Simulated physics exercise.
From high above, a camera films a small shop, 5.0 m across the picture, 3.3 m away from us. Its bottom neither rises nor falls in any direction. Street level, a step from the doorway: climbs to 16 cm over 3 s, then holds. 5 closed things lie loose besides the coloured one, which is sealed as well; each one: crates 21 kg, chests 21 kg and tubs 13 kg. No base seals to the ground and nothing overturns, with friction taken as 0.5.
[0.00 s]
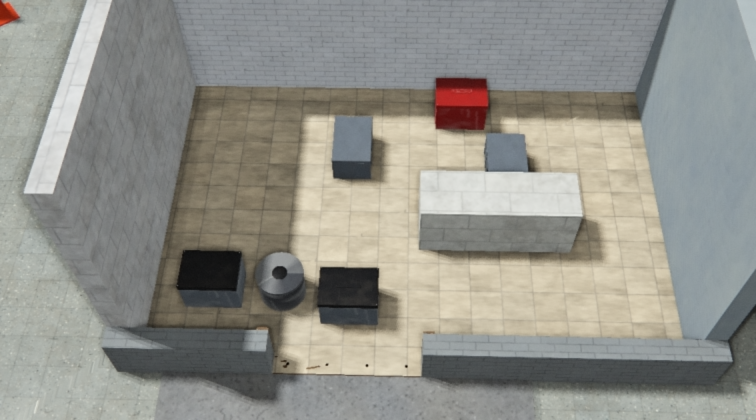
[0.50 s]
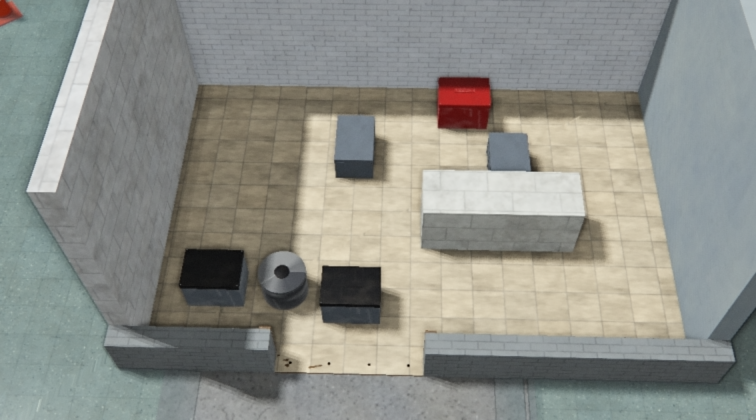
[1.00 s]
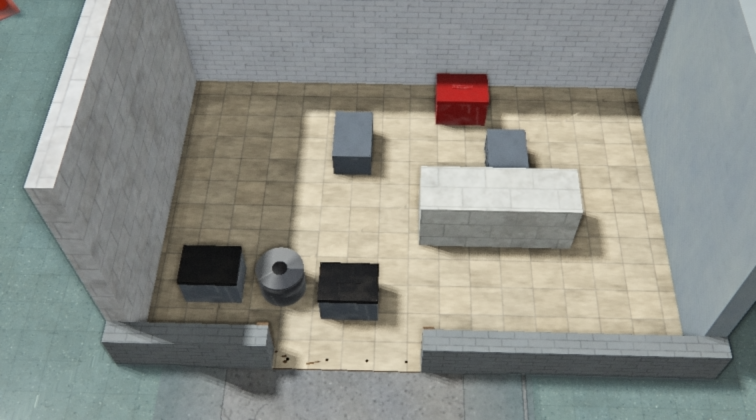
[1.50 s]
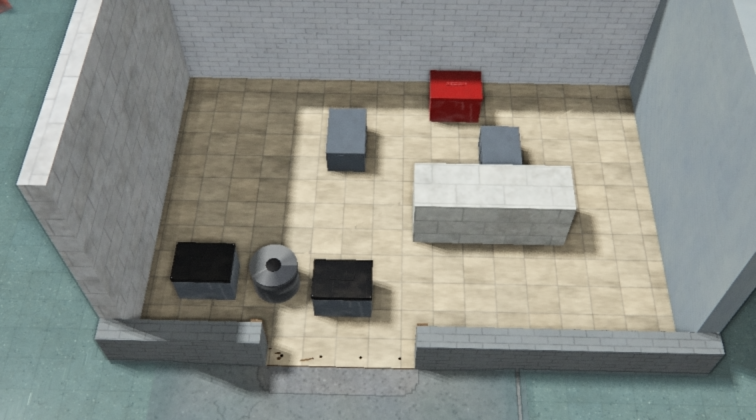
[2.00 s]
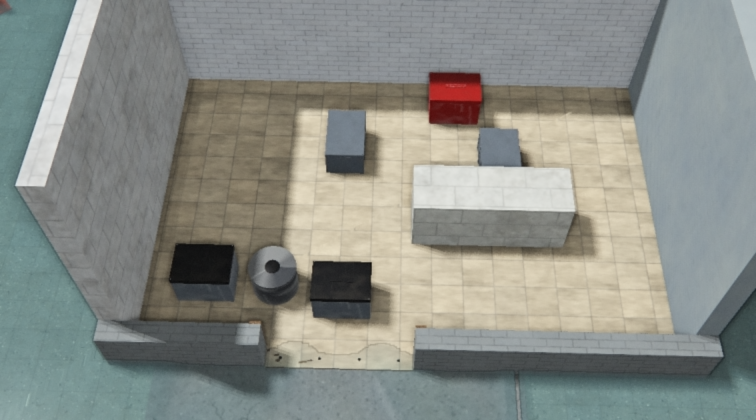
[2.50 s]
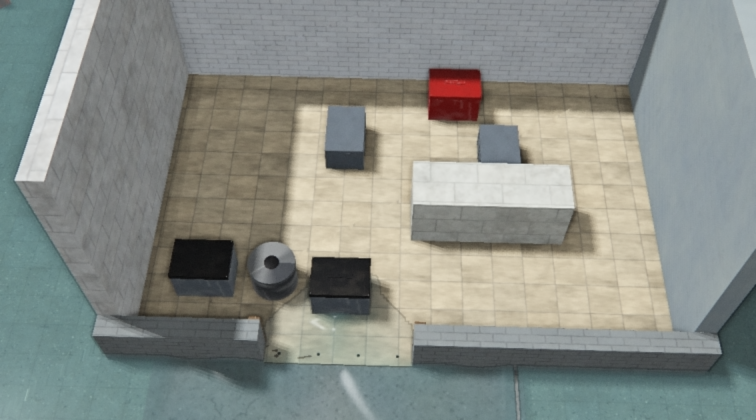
At first, the street outside a small walled shop is bare grey, while a red chest, grey and black boxes and a round tub stand on the tiled floor. Greenish water then spreads over the street, and finally a thin sheet slips through the doorway; nothing inside shifts.
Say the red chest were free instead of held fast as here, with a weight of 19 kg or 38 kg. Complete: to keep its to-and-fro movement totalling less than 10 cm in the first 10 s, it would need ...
It would need just the lighter mass.
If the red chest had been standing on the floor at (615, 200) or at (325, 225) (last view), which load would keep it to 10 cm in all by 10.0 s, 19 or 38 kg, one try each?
In that order: Both loads work; just the heavier works.
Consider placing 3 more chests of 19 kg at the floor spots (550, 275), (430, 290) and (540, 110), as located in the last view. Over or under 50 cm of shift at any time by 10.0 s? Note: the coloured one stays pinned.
Result, in turn - falls shy; falls shy; falls shy.
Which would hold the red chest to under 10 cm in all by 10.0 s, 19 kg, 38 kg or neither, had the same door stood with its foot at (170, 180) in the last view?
With that change, the big one is needed.
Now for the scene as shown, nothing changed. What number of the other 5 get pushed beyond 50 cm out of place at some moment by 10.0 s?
Total: 2.
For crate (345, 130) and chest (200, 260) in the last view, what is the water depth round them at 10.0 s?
Depth approx. 7 cm / 4 cm.
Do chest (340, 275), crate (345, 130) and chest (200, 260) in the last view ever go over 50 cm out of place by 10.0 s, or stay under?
First exceeds it, then stays inside, then stays inside.
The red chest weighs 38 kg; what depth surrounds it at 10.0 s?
Depth: Approx. 5 cm.
After 3.5 s the red chest would be 0 cm from its start with 19 kg and 0 cm from its start with 38 kg; 0 cm of water round it then.
After 4.5 s the red chest would be 0 cm from its start with 19 kg and 0 cm from its start with 38 kg; 0 cm of water round it then.
After 7.0 s the red chest would be 0 cm from its start with 19 kg and 0 cm from its start with 38 kg; 3 cm of water round it then.
After 10.0 s the red chest would be 0 cm from its start with 19 kg and 0 cm from its start with 38 kg; 5 cm of water round it then.
